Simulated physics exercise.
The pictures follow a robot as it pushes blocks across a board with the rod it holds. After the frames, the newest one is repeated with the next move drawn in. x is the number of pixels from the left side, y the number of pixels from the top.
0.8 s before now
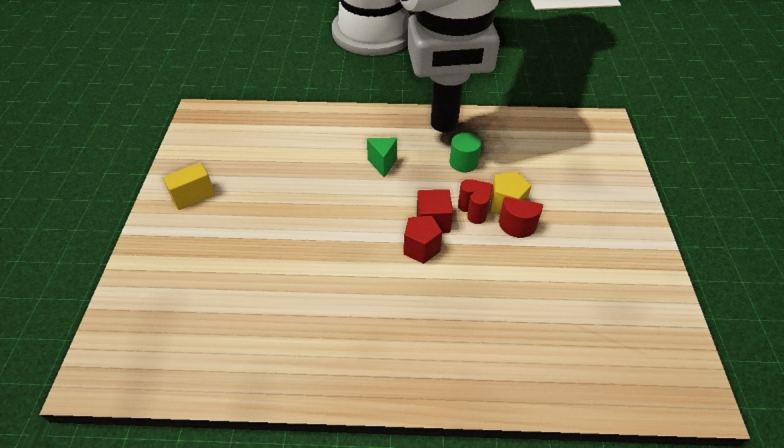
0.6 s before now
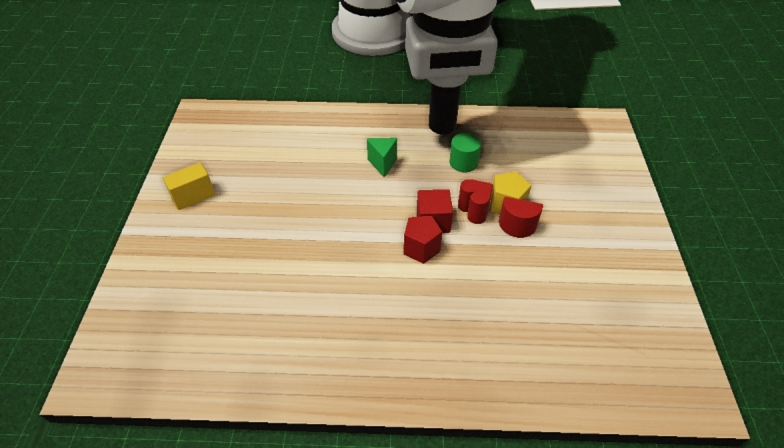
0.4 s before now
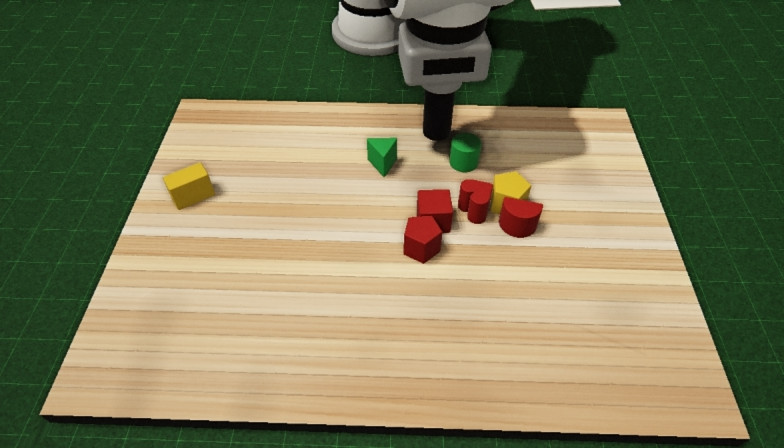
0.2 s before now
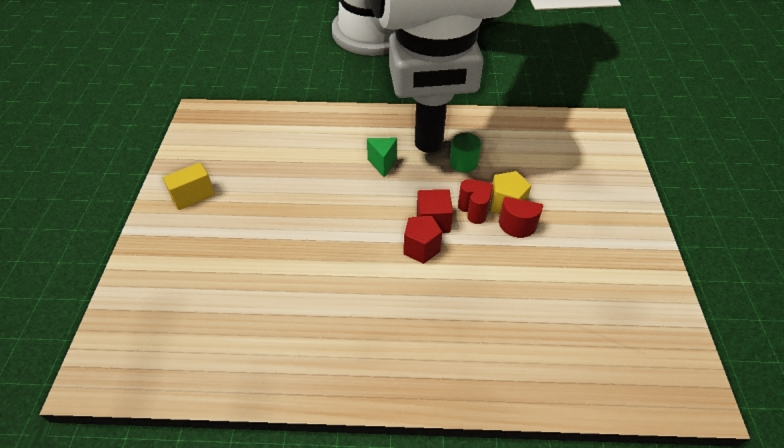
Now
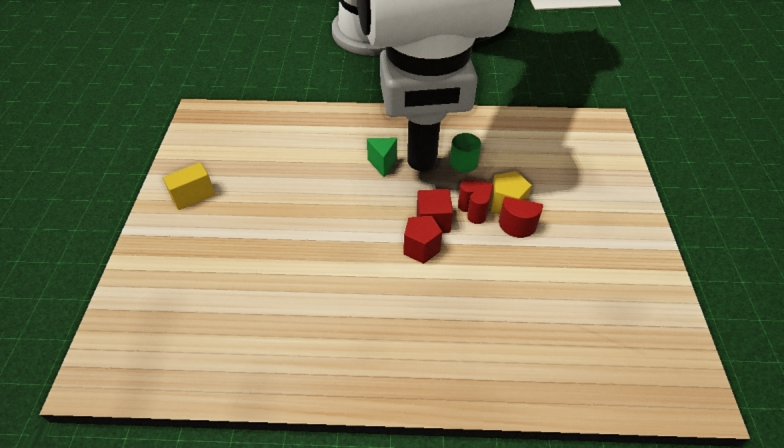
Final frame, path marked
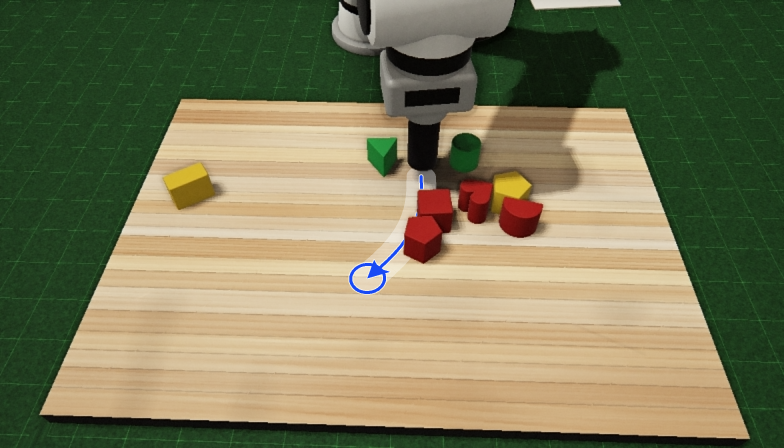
A robot arm moves its black rod down between the green blocks, touching nothing.
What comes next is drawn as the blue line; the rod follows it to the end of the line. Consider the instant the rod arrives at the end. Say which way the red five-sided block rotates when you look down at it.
From above, the turn goes clockwise.
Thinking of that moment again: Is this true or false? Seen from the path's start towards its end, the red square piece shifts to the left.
This is true.
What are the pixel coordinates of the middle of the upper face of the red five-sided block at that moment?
I think it will end close to (425, 247).
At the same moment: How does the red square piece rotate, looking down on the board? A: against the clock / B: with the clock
A - against the clock.
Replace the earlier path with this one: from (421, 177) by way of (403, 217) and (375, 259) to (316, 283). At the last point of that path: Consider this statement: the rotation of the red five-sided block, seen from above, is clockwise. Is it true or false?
That statement is accurate.
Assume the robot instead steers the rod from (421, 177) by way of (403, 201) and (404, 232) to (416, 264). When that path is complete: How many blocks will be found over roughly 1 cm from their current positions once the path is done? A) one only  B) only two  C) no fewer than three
Answer: A.
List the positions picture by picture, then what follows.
The first frame shows rod tip at (444, 124); block tops, green three-sided block at (383, 144); red five-sided block at (423, 228); red square piece at (435, 201).
The second frame shows rod at (442, 126); blocks unchanged.
The third frame shows rod at (437, 132); blocks unchanged.
The fourth frame shows rod at (429, 143); blocks unchanged.
The fifth frame shows rod at (422, 161); green three-sided block at (383, 144); red five-sided block at (423, 228); red square piece at (435, 201).
Path on the board, from (421, 177) via (419, 211) and (401, 246), ending at (368, 278).
On the path given first. One third of the way, rod at (420, 196); red five-sided block at (426, 239), turned 30° clockwise; red square piece at (439, 211), turned 25° anticlockwise.
Two thirds of the way, rod at (401, 231); red five-sided block at (426, 244), turned 35° clockwise; red square piece at (444, 221), turned 60° anticlockwise.
At the end, rod at (367, 264); green three-sided block in place; red five-sided block at (425, 247), turned 25° clockwise; red square piece at (444, 221), turned 60° anticlockwise.
